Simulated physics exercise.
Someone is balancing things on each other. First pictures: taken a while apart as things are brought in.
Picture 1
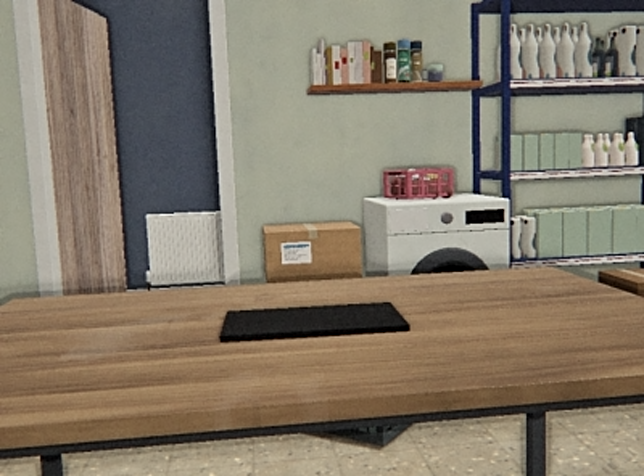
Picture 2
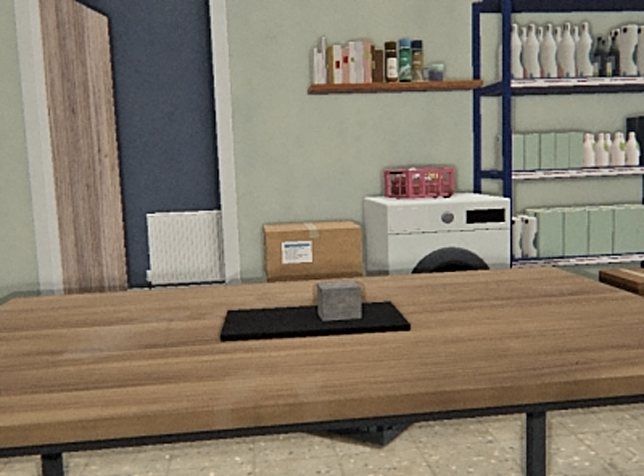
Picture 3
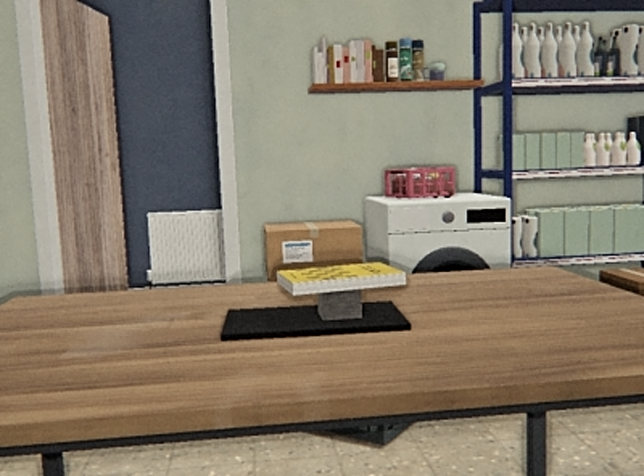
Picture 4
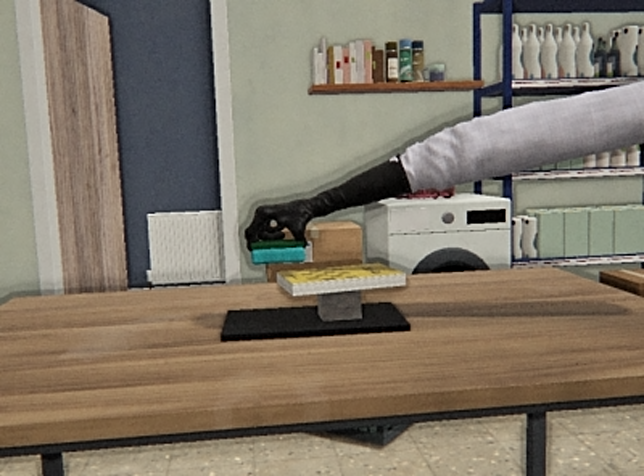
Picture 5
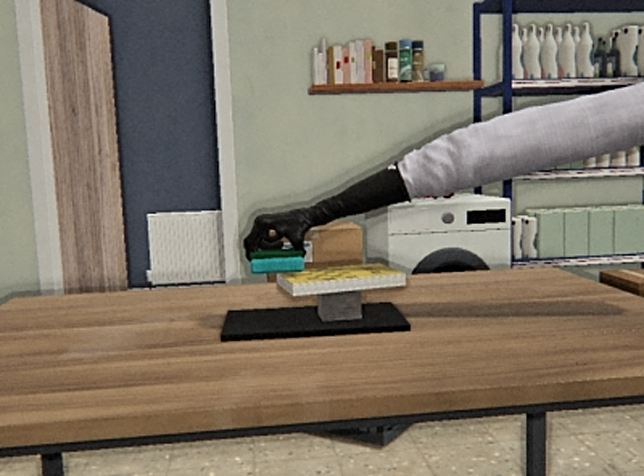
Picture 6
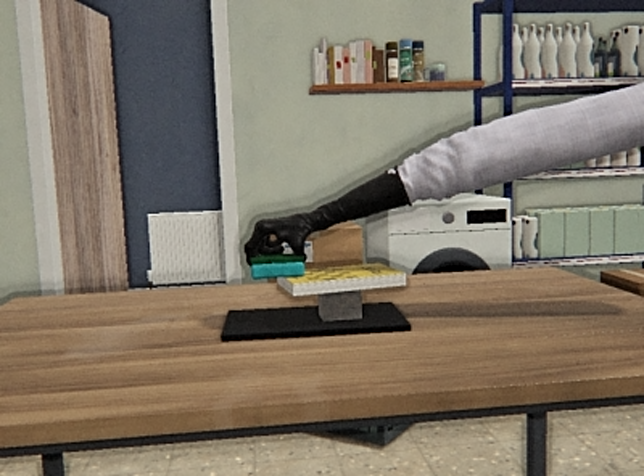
A grey block appears on a black board on a wooden table, then a yellow-topped book on the block. A black-gloved hand holds a turquoise sponge at the book's left end, lowering it slightly.
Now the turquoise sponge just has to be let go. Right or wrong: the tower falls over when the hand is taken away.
Right.
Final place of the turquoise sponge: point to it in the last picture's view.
Somewhere around (274, 297) in the last picture.
Then, 0.30 s on from there, turquoise sponge now fallen.
Then, 0.60 s on from there, things are still on the move.
In the end, fallen, turquoise sponge; the other 3 unmoved. At the end, from the last picture's camera, turquoise sponge near (273, 297). The pile comes apart.
